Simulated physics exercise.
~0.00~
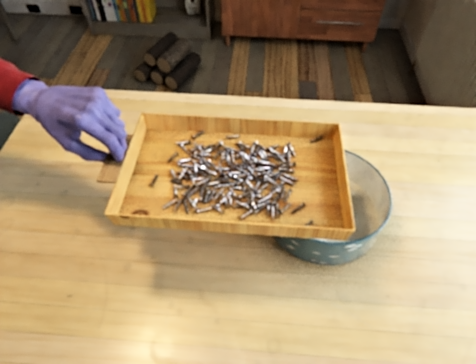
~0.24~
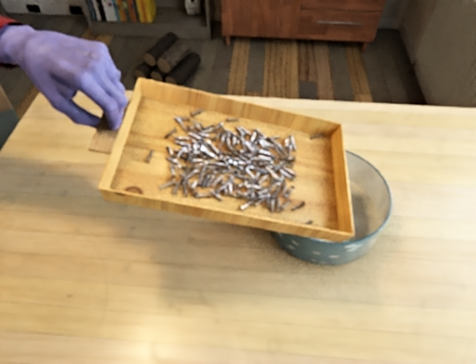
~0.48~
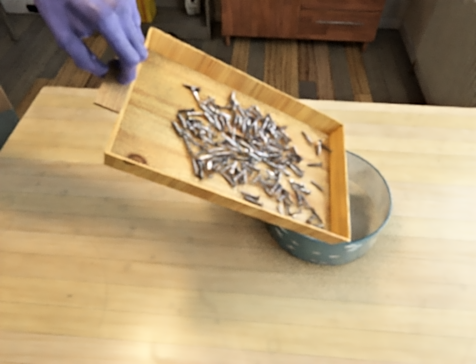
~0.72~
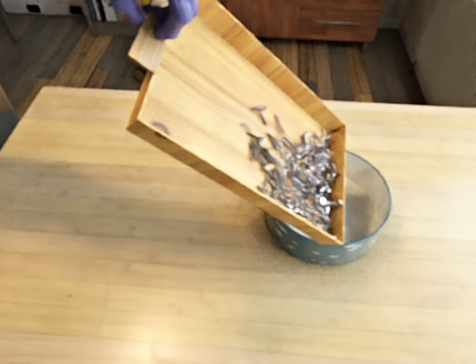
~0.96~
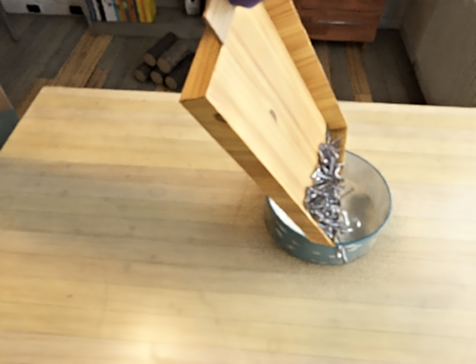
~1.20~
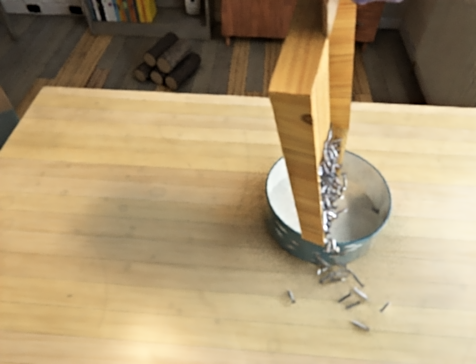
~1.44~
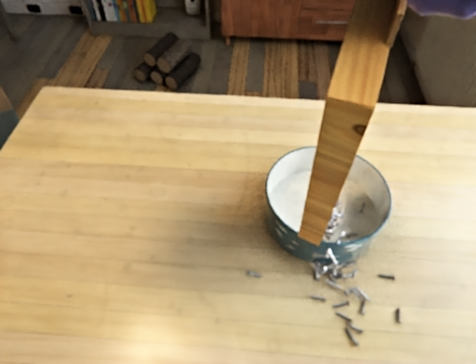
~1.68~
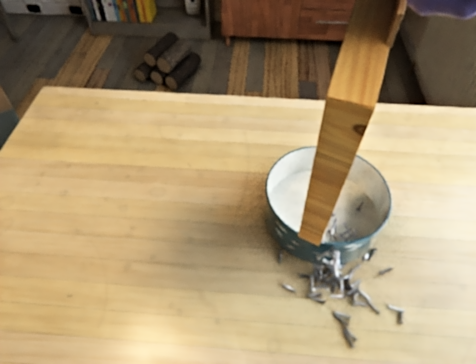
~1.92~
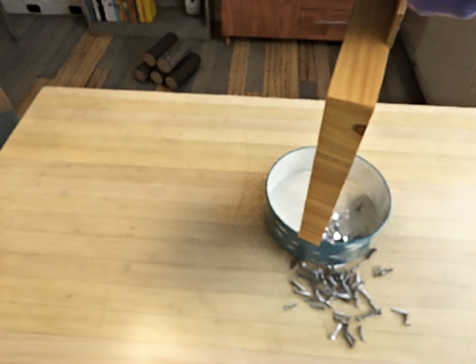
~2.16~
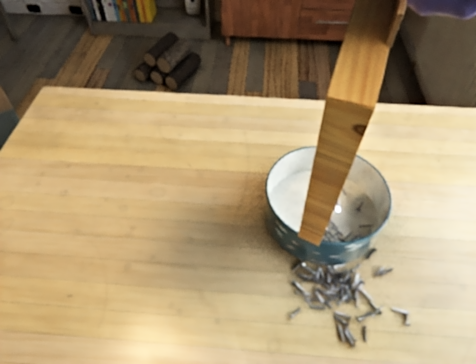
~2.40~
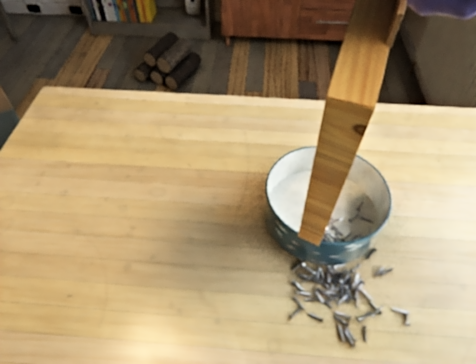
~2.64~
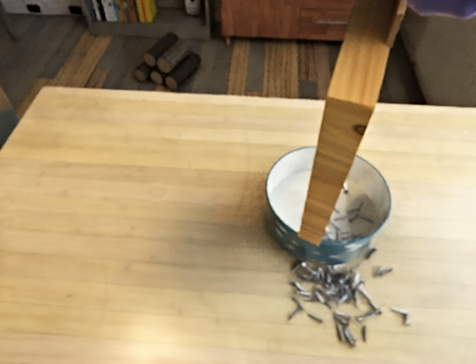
On a pale wooden table in a room with a patterned floor and stacked logs behind, a purple-gloved hand holds a shallow wooden tray of steel screws beside a round glass bowl. The hand lifts the left side, tipping the tray to the right, and the screws slide toward its lower end. As the tray steepens, they bunch there and begin spilling, some into the bowl and others onto the table in front. The tray reaches upright and stays there while more screws drop. Finally, the screws settle, with some in the bowl and a scattered pile lying before it.
